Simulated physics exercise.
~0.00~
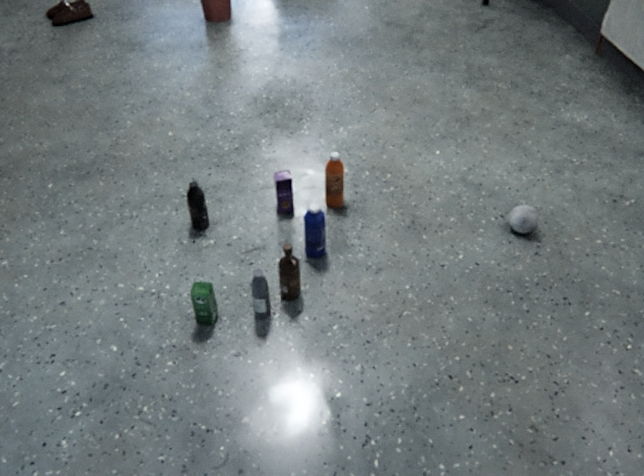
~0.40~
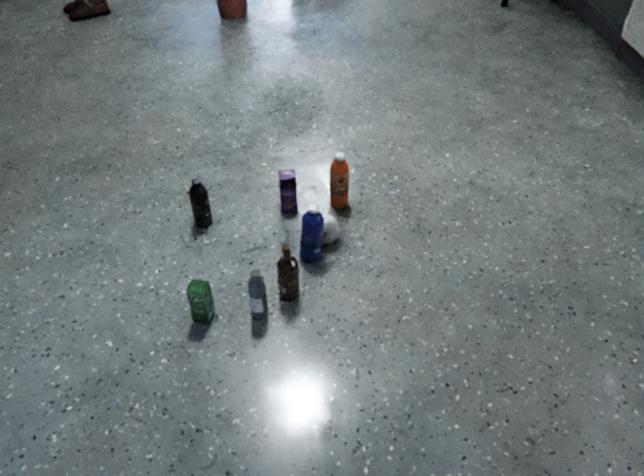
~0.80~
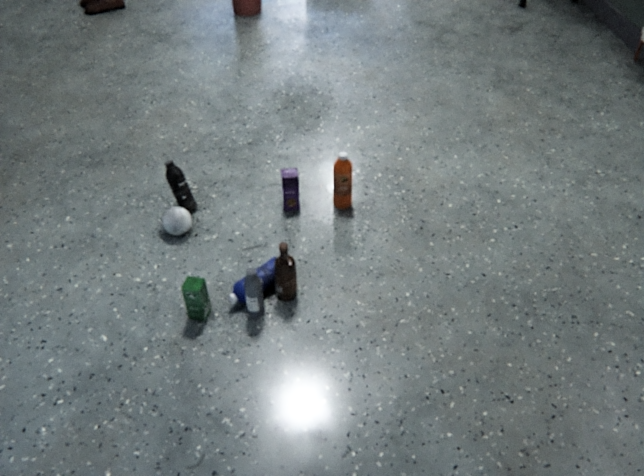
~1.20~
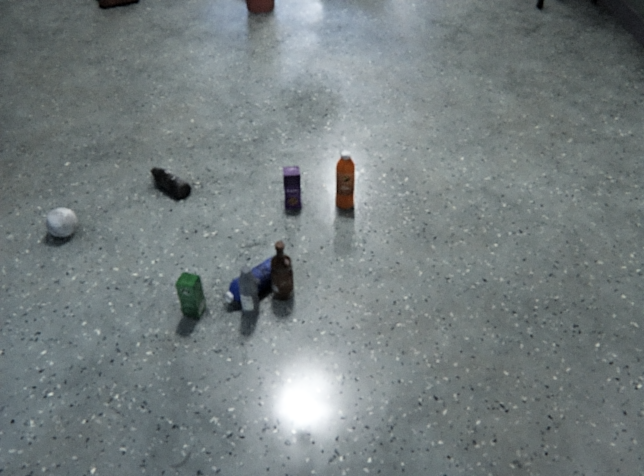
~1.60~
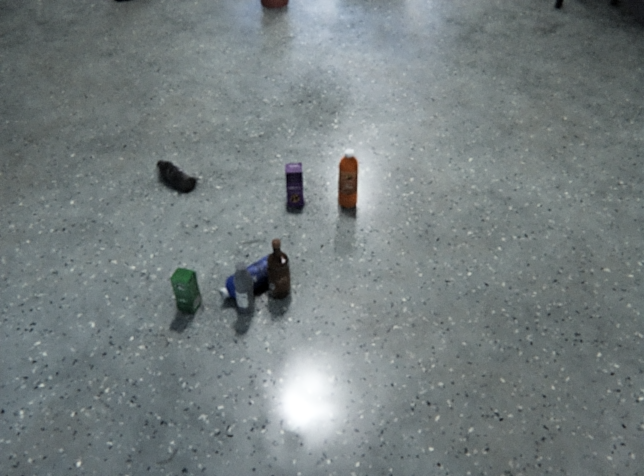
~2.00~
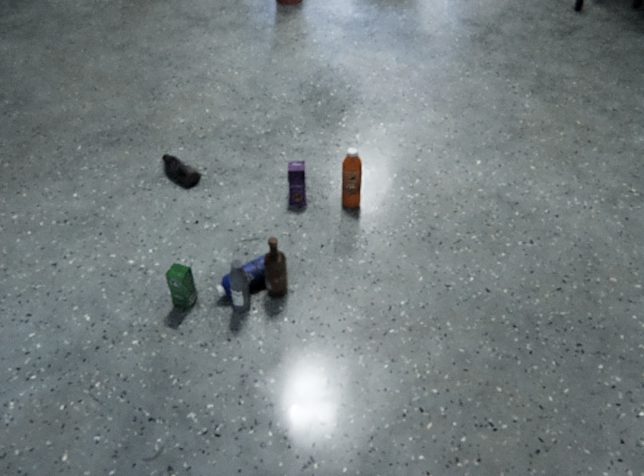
On a speckled floor, a white ball rolls left, toppling a blue bottle, then a black one.
